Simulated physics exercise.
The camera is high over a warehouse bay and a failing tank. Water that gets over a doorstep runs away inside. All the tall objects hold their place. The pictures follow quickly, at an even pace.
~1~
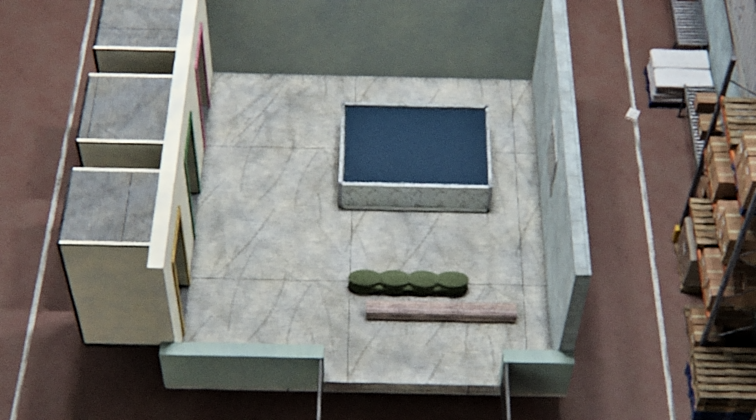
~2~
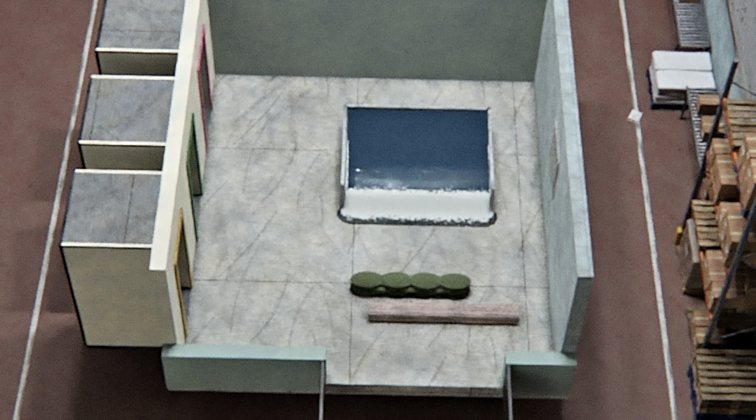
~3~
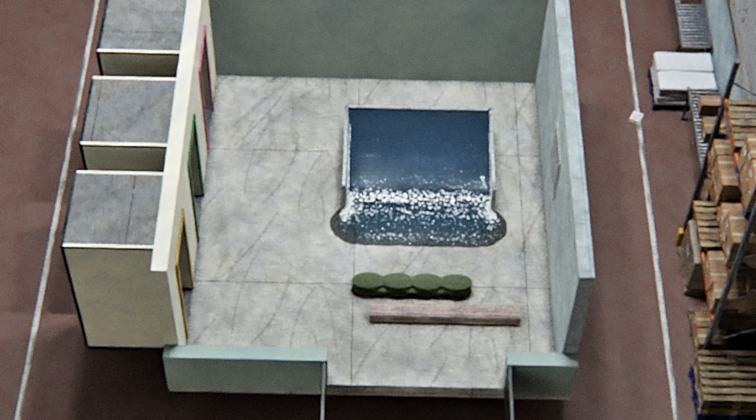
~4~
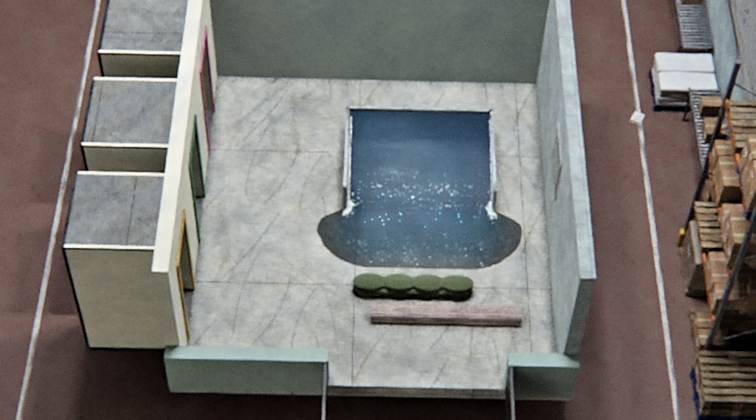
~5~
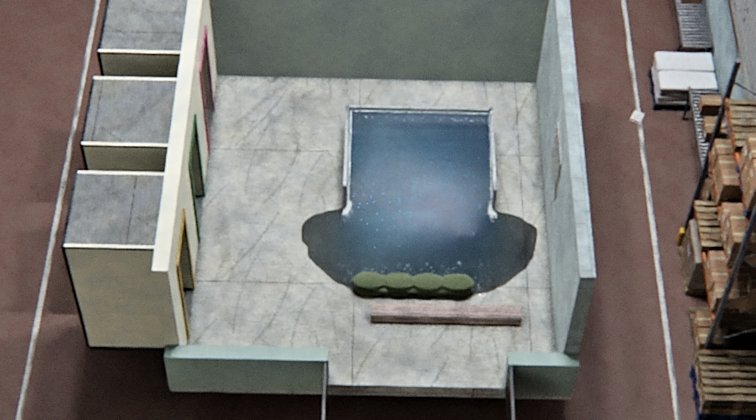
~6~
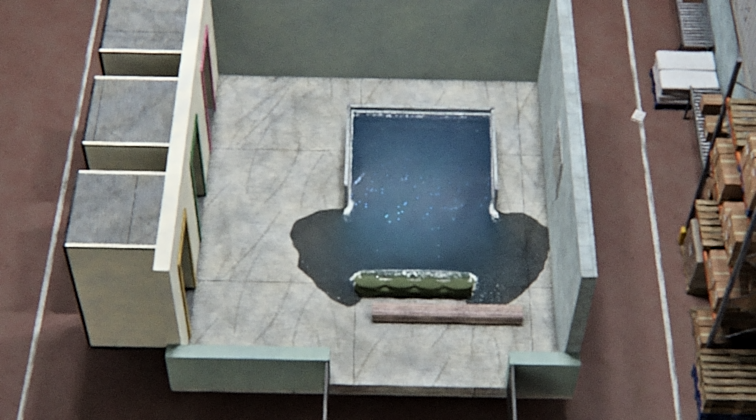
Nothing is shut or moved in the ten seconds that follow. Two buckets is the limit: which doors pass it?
The yellow door lets in a lot; the pink door admits no more than that; the green door lets in a lot.
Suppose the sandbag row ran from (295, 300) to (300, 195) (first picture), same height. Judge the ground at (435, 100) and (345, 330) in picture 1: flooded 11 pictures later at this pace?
In that order: No water, flooded.
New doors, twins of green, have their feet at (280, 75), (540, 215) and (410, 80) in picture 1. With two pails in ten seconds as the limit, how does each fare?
As listed: Keeps below it, takes more, keeps below it.
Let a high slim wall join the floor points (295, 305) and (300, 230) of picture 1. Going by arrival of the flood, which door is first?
First comes the yellow-painted one.
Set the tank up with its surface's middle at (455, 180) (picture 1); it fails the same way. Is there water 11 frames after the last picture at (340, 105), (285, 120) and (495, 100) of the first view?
In turn: Dry, no water, not flooded.
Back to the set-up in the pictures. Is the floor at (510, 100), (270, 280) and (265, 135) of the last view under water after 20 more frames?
In turn: Not flooded, wet, dry.
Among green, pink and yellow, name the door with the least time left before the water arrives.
The door marked yellow.
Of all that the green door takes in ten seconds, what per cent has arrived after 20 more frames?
Roughly 5 per cent.
A moment on, water covers 30 % of the floor; the yellow door not reached, the pink door not reached, the green door not reached.
Next, water covers 40 % of the floor; the yellow door not reached, the pink door not reached, the green door not reached.
Then, water covers 65 % of the floor; the yellow door over two buckets in, the pink door not reached, the green door under two buckets in.
Later, water covers 80 % of the floor; the yellow door far over two buckets in, the pink door wet at the sill, nothing in, the green door over two buckets in.
In the end, water covers 95 % of the floor; the yellow door far over two buckets in, the pink door wet at the sill, nothing in, the green door far over two buckets in.
